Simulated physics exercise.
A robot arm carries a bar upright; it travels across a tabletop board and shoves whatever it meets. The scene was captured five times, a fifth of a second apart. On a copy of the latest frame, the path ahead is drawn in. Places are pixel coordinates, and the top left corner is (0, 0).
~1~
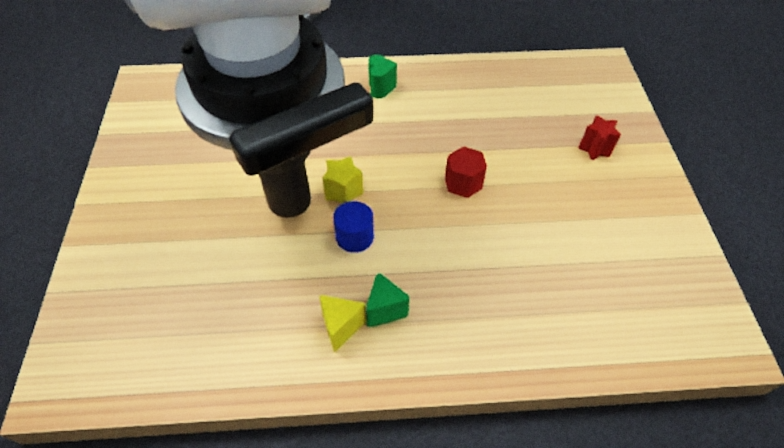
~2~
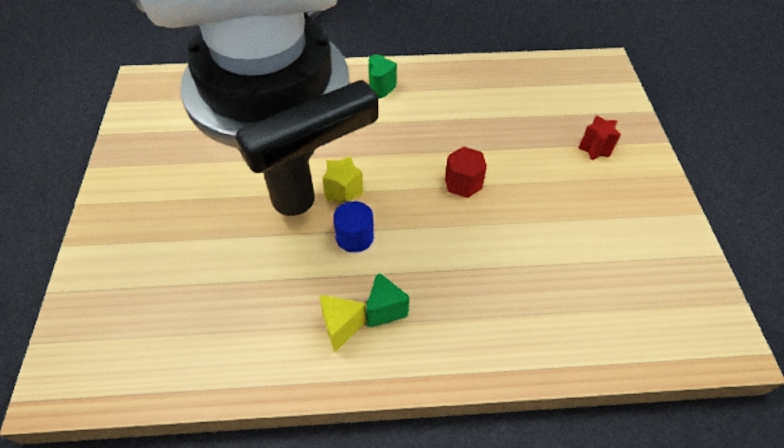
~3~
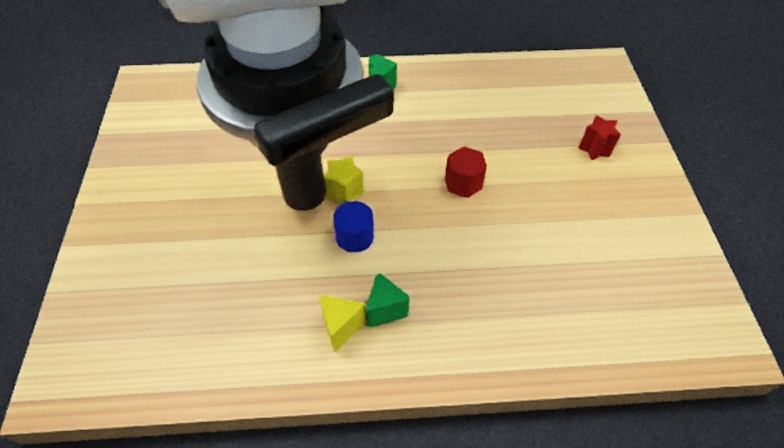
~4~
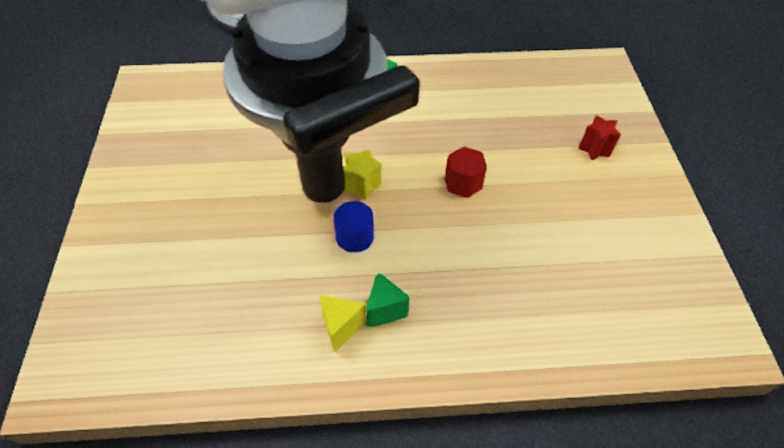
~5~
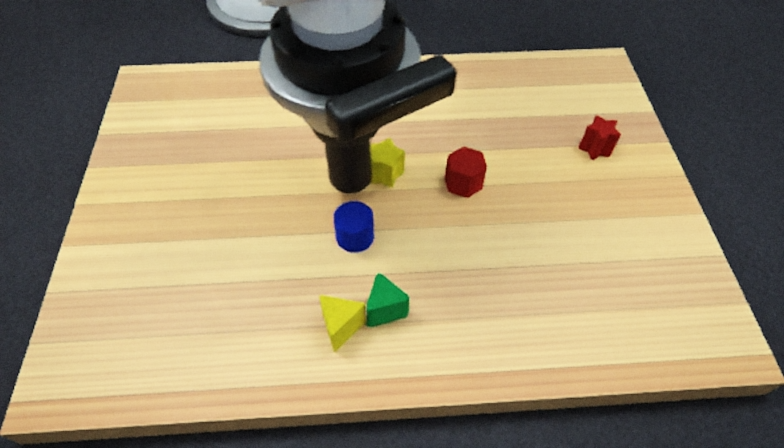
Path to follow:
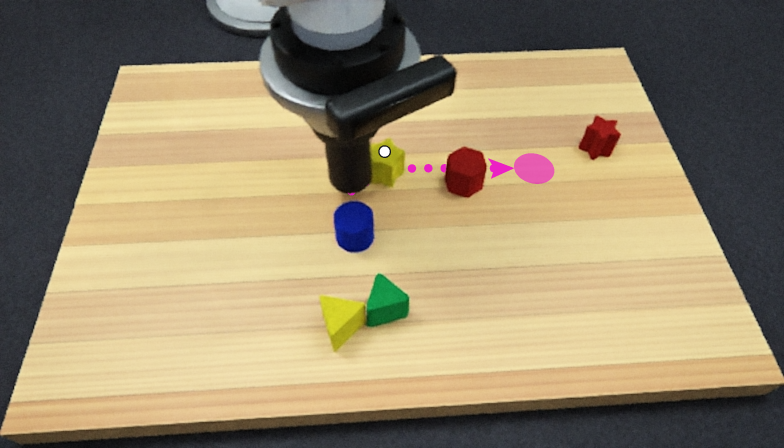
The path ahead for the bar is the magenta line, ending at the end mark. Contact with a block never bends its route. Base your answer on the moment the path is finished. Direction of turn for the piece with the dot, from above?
If we look at it from overhead, the piece with the dot pivots counter-clockwise.
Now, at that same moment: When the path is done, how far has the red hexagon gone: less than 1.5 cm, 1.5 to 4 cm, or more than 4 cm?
The answer will be the long band, over 4 cm.
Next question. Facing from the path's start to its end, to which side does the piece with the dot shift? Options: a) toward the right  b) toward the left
It's b.
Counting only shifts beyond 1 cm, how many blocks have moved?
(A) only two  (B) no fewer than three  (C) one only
Letter A.
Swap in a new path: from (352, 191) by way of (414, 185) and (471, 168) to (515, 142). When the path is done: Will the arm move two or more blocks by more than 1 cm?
Final answer: Yes.
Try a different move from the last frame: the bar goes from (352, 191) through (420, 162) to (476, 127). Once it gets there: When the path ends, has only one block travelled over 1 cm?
Final answer: Yes.
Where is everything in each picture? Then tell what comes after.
The first frame shows tip of the bar (289, 200), middles of tops, blue cylinder (353, 216), yellow star-shaped block (341, 170), red hexagon (467, 161).
The second frame shows bar (293, 199), nothing pushed.
The third frame shows bar (305, 194), nothing pushed.
The fourth frame shows bar (324, 186), yellow star-shaped block (360, 162).
The fifth frame shows bar (350, 177), blue cylinder (353, 216), yellow star-shaped block (385, 152), red hexagon (467, 161).
The line goes from (352, 191) over (408, 169) and (471, 168) to (534, 168); the dot is on the yellow star-shaped block.
On the path given first. One third of the way, bar (409, 155); yellow star-shaped block (430, 125), turned 40° anticlockwise.
Two thirds of the way, bar (476, 154); yellow star-shaped block (443, 121), turned 95° anticlockwise; red hexagon (504, 171), turned 50° clockwise.
At the end, bar (539, 154); blue cylinder unmoved; yellow star-shaped block (443, 121), turned 95° anticlockwise; red hexagon (520, 177), turned 100° clockwise.
